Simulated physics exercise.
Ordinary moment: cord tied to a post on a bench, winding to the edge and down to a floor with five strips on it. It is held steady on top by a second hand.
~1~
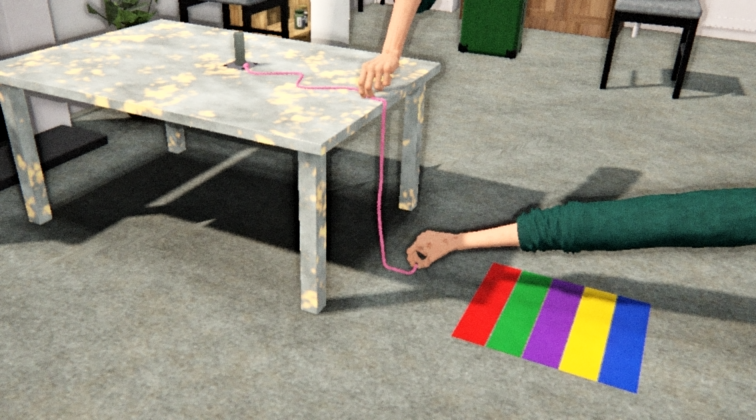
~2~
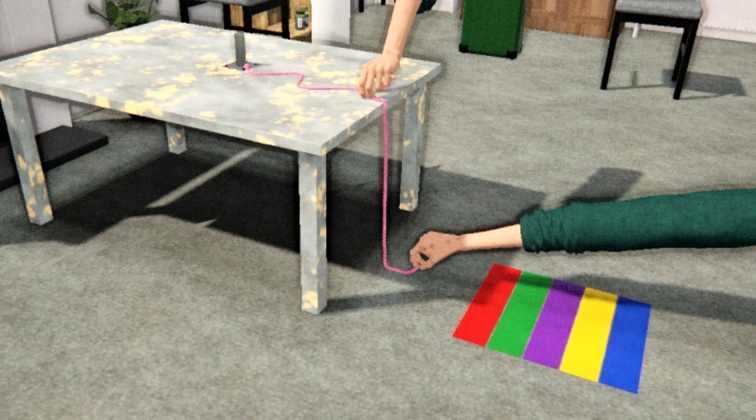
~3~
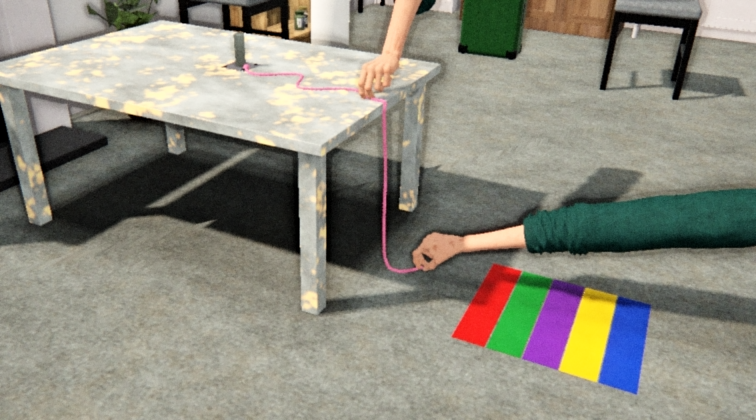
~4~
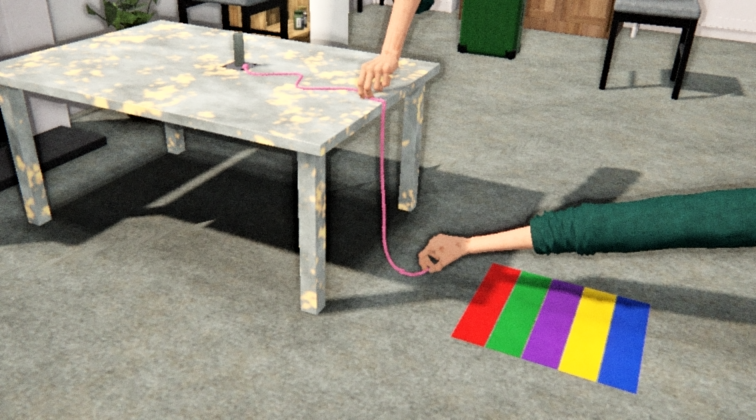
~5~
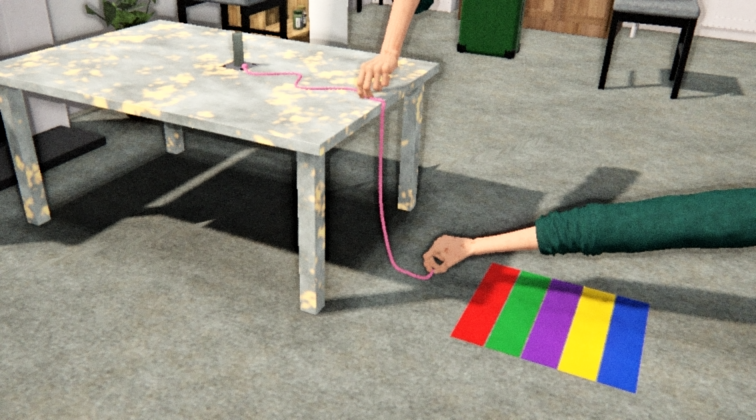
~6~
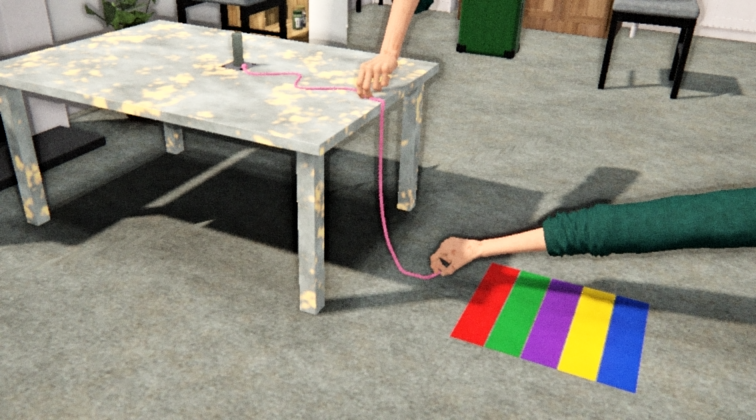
A pink cord runs from a small post on a mottled grey-and-yellow table, over the right edge and down toward a grey carpeted floor, seen from above in a furnished room. One hand holds it near the edge, while a green-sleeved arm grips its lower end beside red, green, purple, yellow and blue strips. The lower hand slides slightly right, drawing the cord's bottom along, as the camera stays still.
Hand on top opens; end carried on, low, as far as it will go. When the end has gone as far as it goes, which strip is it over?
It is over the yellow strip.
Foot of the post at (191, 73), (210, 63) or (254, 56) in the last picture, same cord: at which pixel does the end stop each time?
Somewhere near (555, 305), (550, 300) and (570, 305), in that order.
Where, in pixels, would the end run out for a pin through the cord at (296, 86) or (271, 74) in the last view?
Roughly (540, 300) and (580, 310).
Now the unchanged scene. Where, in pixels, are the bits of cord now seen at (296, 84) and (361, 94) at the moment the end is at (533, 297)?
Point 1 - (328, 87); point 2 - (387, 120).
Soon after, end near (533, 297); over green.
After that, end near (570, 307); over purple.
At the stop, end near (591, 313); over yellow. Over yellow.
